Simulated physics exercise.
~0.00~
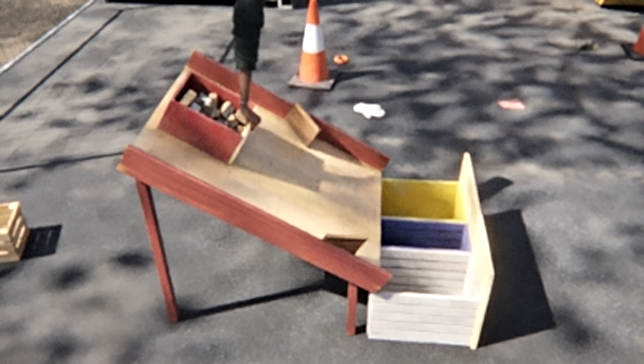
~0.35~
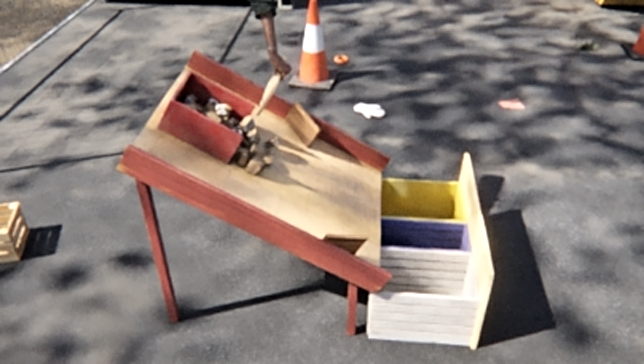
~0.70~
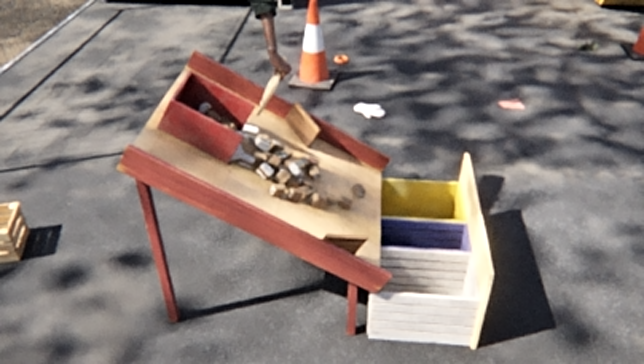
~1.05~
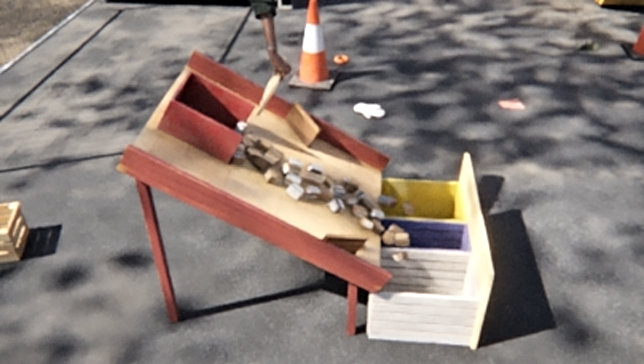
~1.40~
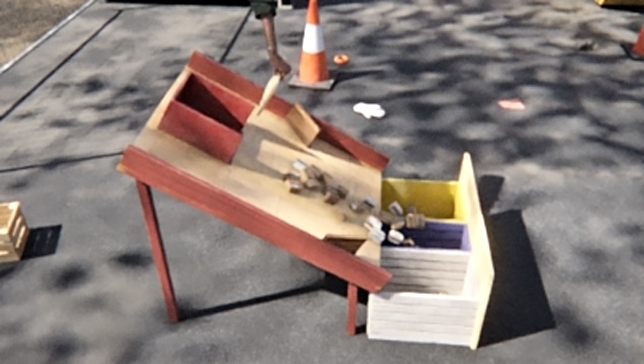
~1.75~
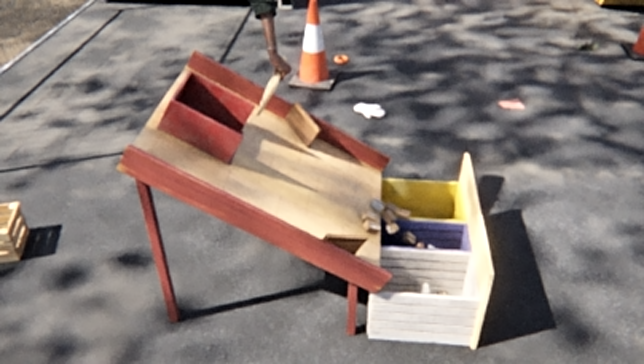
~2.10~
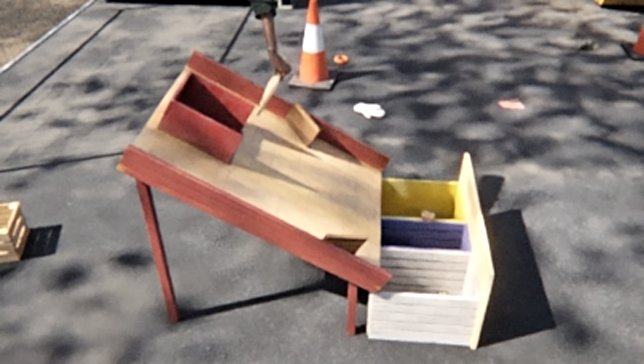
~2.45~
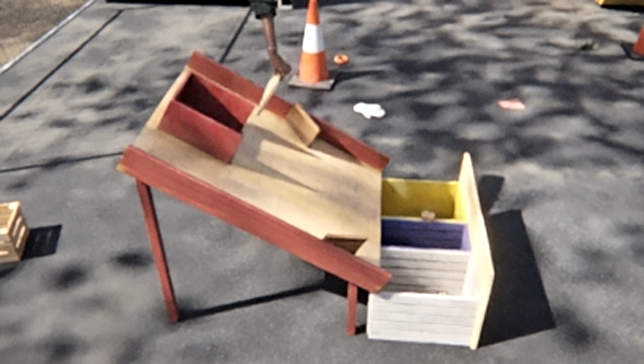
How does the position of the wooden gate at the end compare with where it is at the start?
At the start the gate is down at the red pen, holding the parcels in. At the end it is higher and a little further right, held up clear of the pen's opening.
